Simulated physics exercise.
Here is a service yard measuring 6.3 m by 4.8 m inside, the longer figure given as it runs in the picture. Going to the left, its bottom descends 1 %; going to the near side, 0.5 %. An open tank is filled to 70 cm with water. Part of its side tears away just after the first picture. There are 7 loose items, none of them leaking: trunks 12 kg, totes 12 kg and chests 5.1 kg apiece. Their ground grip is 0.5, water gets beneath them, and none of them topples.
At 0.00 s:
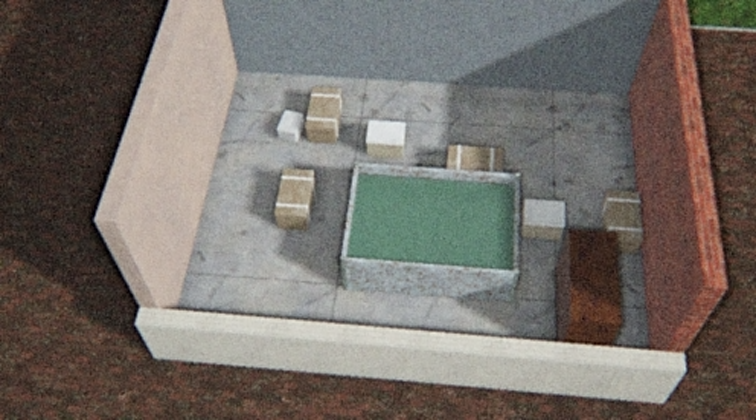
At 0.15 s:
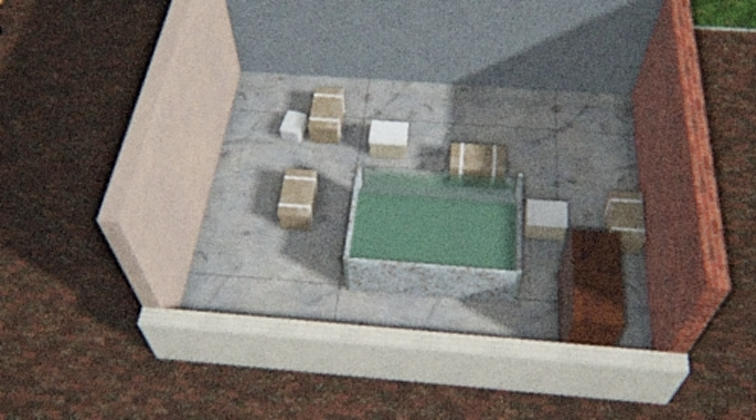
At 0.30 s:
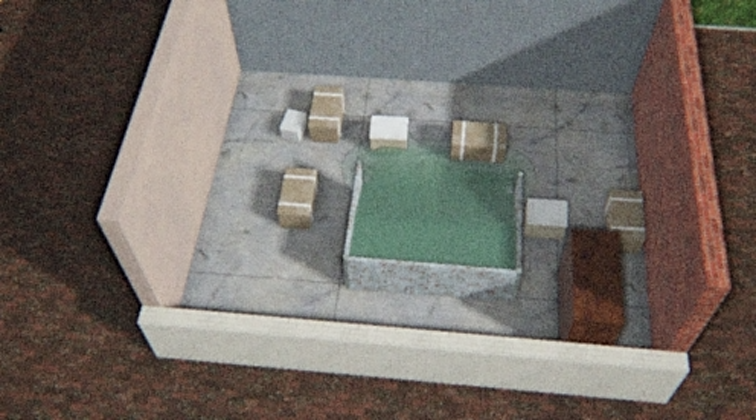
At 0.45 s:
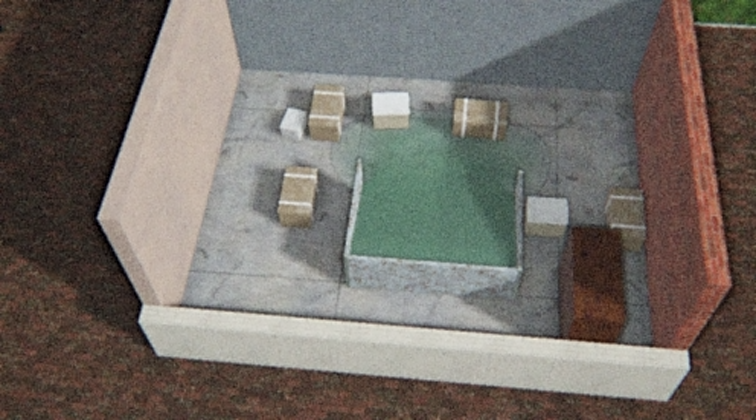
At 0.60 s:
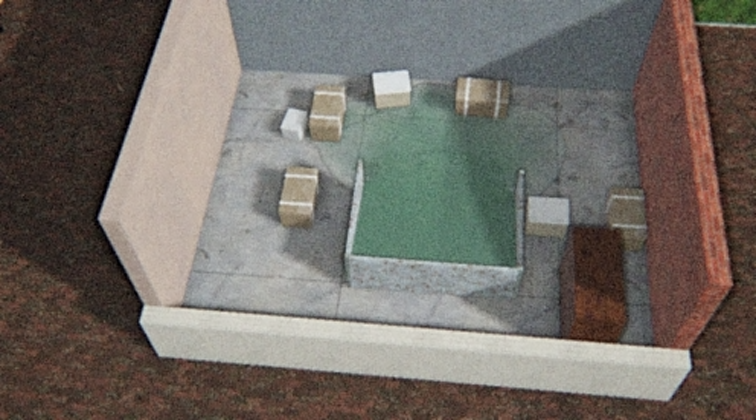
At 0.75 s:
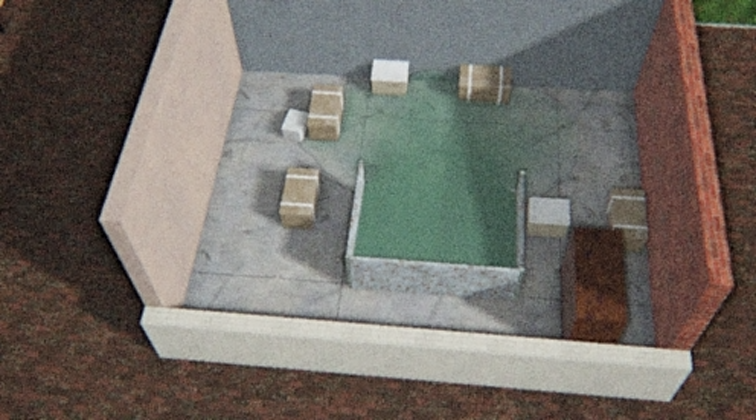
Green water poured out through the far side of an open tank in a walled yard, spreading across the floor and pushing a white box and a tan one toward the gray back wall.
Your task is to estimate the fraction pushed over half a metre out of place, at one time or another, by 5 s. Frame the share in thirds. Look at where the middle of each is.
That comes to two thirds or more.
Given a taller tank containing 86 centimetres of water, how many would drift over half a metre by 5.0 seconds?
That would make 5 of them.
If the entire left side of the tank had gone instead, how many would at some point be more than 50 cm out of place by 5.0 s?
4.
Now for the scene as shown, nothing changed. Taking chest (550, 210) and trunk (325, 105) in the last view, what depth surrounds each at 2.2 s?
Roughly 0 and 11 cm.
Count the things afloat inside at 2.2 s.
Count: 2.
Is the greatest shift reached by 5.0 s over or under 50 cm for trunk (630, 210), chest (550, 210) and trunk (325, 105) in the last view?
Result, in order: Overshooting / undershooting / overshooting.
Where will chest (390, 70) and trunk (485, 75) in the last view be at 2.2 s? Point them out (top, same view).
I'd say close to (314, 61) and close to (540, 73).
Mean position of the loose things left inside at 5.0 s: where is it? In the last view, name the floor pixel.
Somewhere near (414, 235).
After 1.1 s 2 of 7 are over 50 cm from their spots; 2 afloat.
After 2.2 s 3 of 7 are over 50 cm from their spots; 2 afloat.
After 3.5 s 5 of 7 are over 50 cm from their spots; 5 afloat.
After 5.0 s 6 of 7 are over 50 cm from their spots, and 6 have been at some point; 5 afloat.
